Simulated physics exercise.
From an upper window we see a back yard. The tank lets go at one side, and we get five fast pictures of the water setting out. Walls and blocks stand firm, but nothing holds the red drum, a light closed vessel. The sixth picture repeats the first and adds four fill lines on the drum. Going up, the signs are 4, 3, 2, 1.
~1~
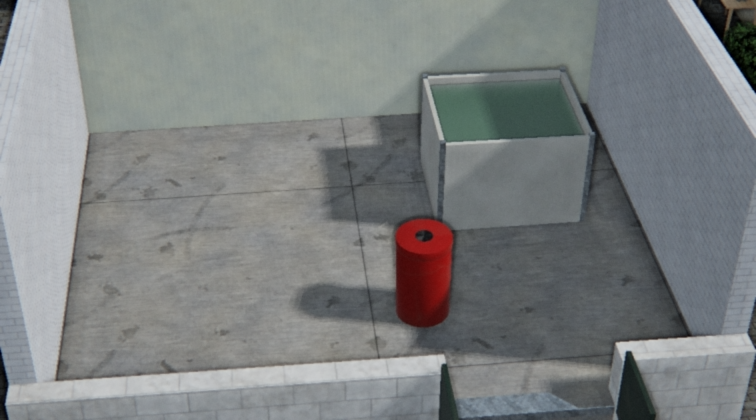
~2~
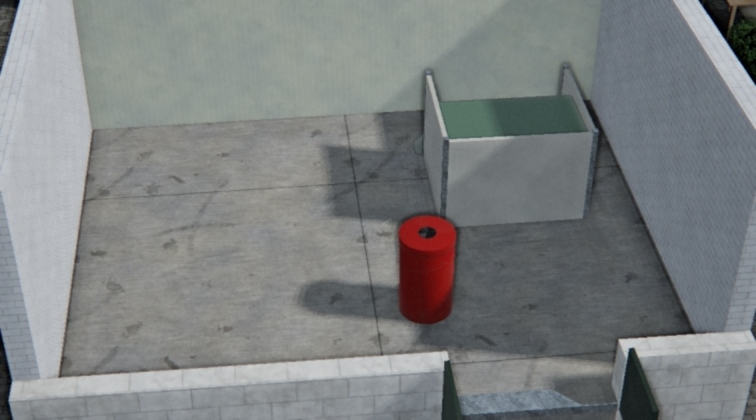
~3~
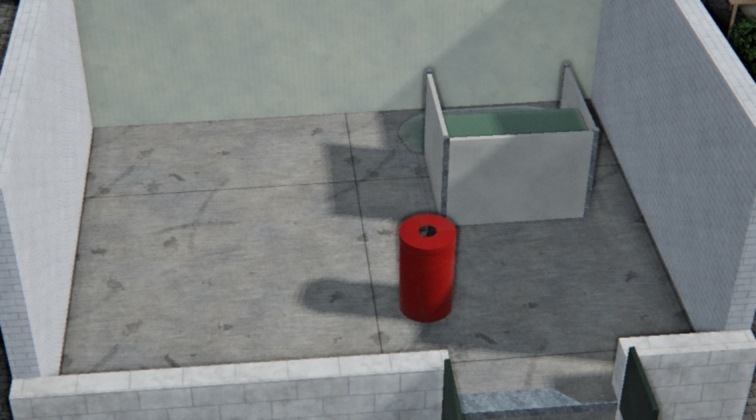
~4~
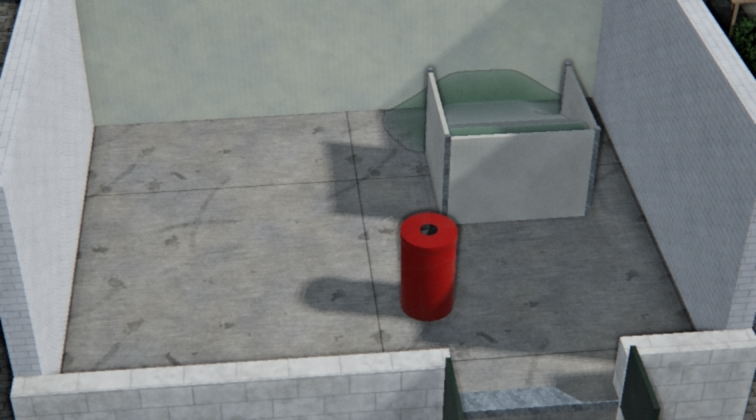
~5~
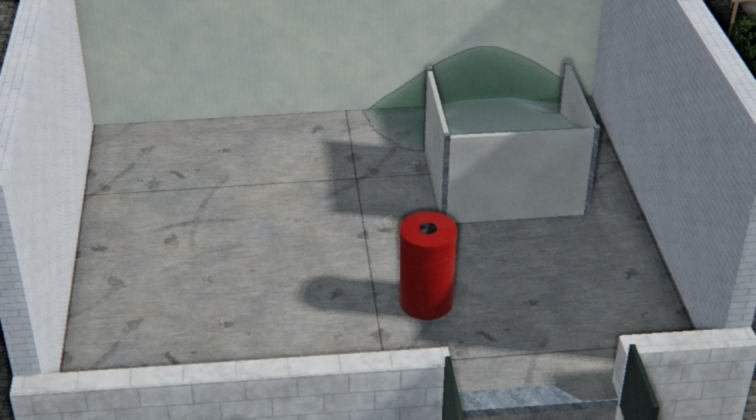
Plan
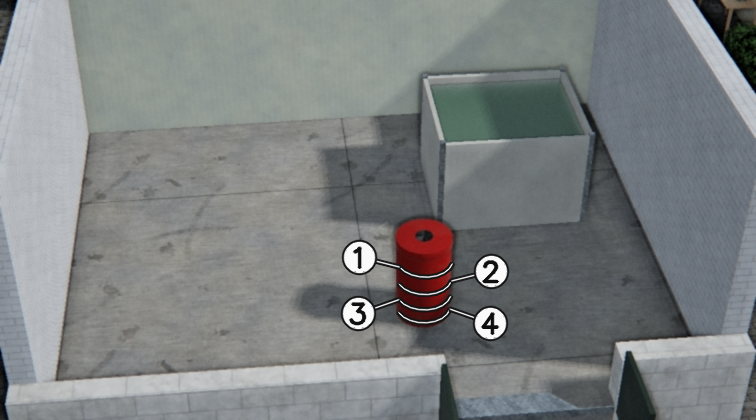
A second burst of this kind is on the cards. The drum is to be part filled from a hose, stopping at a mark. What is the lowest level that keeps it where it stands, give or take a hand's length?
Line 4 just does it.
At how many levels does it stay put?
All of the four.
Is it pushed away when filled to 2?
No, not at all.
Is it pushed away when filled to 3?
No.
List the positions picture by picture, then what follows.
Lid of the red drum at (425, 236); tank full, its middle at (505, 112); open gate at (530, 353), in the first picture.
Water covers 3 % of the ground, mostly out of sight from here, in the second picture.
In the third picture, 6 % of the ground under water, its edge towards the drum at (406, 135).
In the fourth picture, 8 % of the ground under water, its edge towards the drum at (409, 143).
Lid of the red drum at (429, 228); 8 % of the ground under water, its edge towards the drum at (409, 141), in the fifth picture.
In white, 1 at (428, 277); 2 at (427, 294); 3 at (427, 309); 4 at (426, 322); from the bottom up 4, 3, 2, 1.
For line 1, it does not move.
For line 2, it does not move.
For line 3, it does not move.
For line 4, it does not move.
